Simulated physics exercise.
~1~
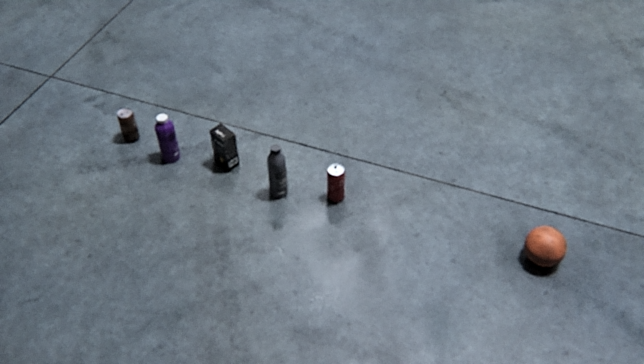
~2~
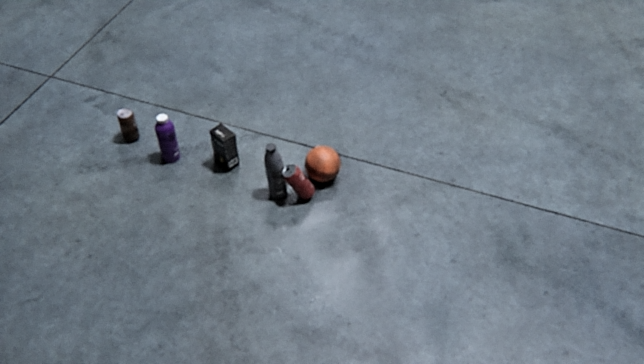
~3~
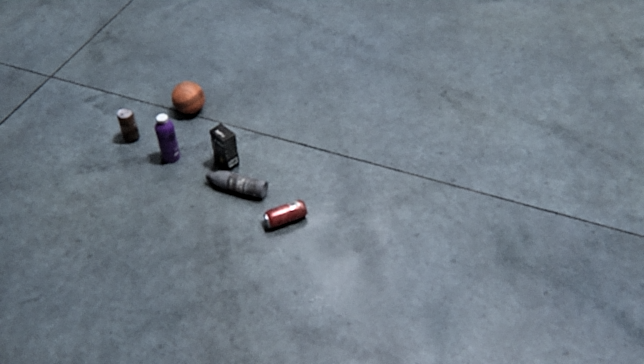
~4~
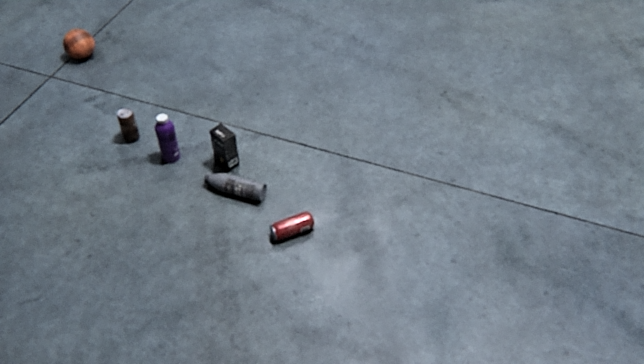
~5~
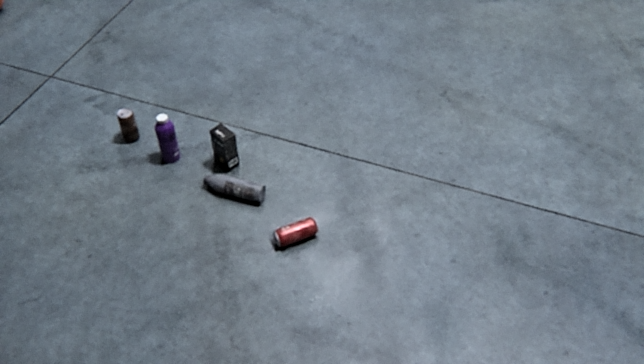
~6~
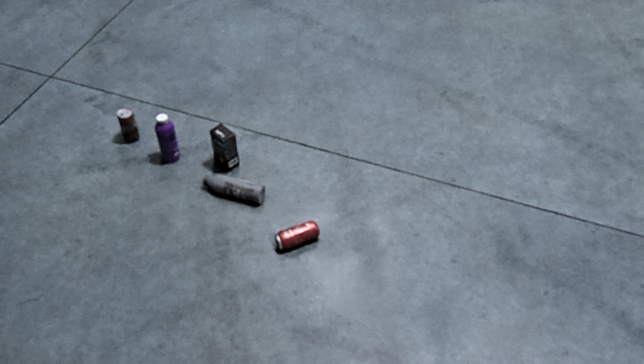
The clip opens on a grey concrete floor where a brown can, a purple bottle, a black carton, a grey bottle and a red can stand in a slanting row, with an orange ball off to the right. The ball rolls left and reaches the red can, which tips towards the grey bottle. Both topple onto their sides as the ball carries on up and to the left, passing behind the others. It rolls out of view at the upper left while the red can shifts slightly. The red can and grey bottle end lying down, the other three still upright.
